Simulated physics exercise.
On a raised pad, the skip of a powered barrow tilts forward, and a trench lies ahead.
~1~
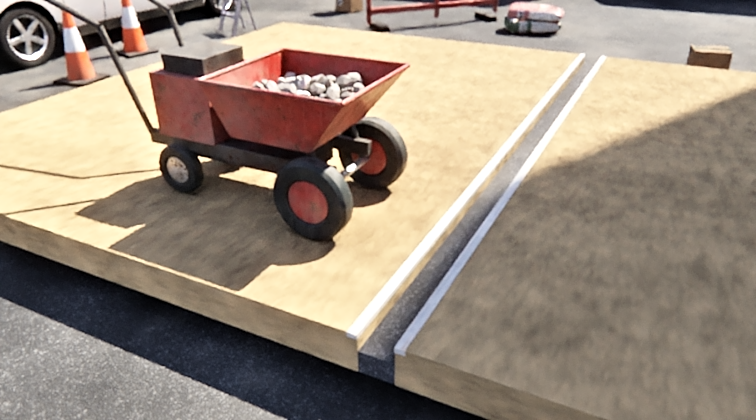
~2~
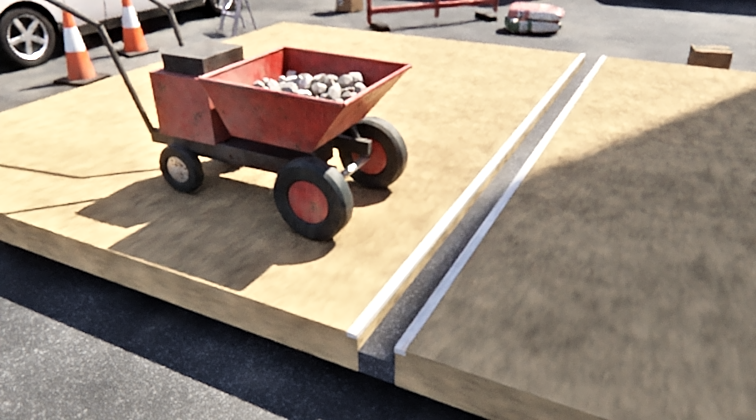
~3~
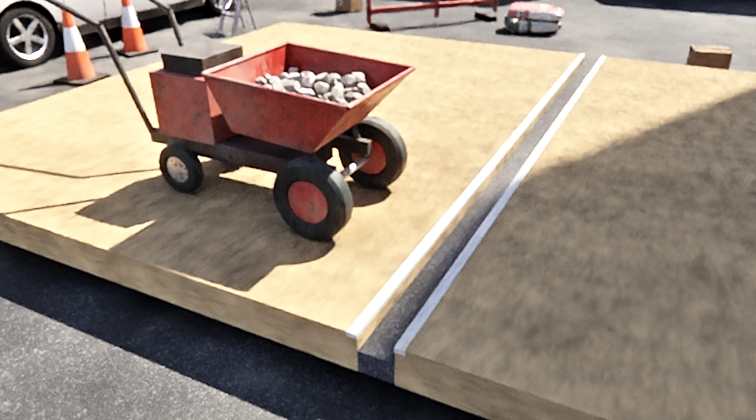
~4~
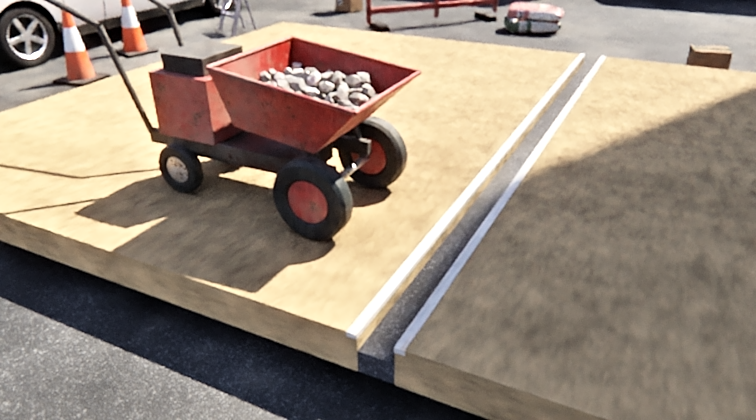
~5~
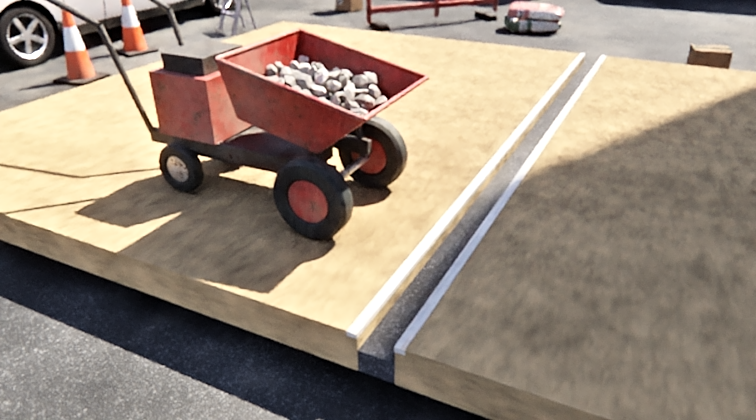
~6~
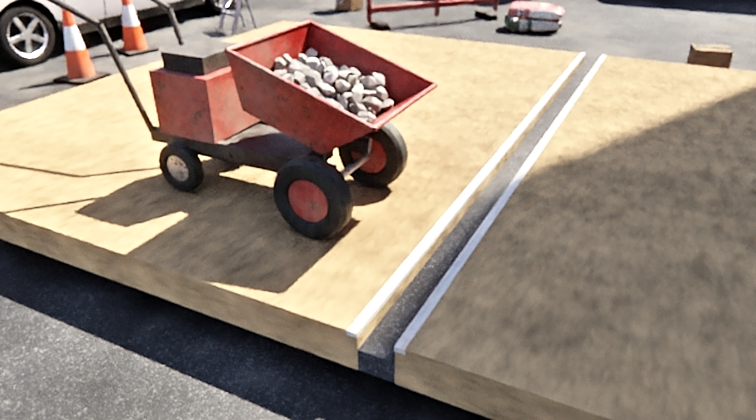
A red barrow with black tyres, its skip loaded with grey broken stones, stands left of centre on a raised tan pad, seen from above at an angle by a still camera. A narrow, white-edged dark trench crosses the pad to its right, with orange-and-white cones and a white car behind at upper left. The skip starts level, then tilts gradually forward to the right, while the wheels stay put.
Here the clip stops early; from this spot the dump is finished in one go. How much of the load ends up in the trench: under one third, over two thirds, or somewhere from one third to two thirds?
Trench gets a third to two thirds.
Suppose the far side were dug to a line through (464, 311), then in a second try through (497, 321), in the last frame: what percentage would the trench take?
About 80 and 90 per cent.
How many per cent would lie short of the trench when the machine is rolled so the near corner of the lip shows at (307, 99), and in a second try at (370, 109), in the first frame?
20 % and 0 %.
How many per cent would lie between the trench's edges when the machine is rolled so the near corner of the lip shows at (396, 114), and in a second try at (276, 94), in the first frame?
The first gives close to 0 per cent and the second 30 per cent.
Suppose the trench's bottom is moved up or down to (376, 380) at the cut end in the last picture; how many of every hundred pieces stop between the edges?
Roughly 70 in a hundred.
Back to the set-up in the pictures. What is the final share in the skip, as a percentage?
I'd say around 20 per cent.
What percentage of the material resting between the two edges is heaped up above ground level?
Roughly 45 %.
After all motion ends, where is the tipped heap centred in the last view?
Once nothing moves, the middle sits near (468, 232).
Just after the last frame, skip tipped steeply; every one in the skip.
A moment on, skip tipped right over; roughly two thirds in the skip; roughly a quarter in or heaped over the trench; about a tenth beyond it.
Further on, skip tipped right over; roughly a quarter in the skip; just a few short of the trench; roughly a third in or heaped over the trench; roughly a third beyond it.
When it is over, skip tipped right over; roughly a quarter in the skip; just a few short of the trench; roughly half in or heaped over the trench; roughly a third beyond it.
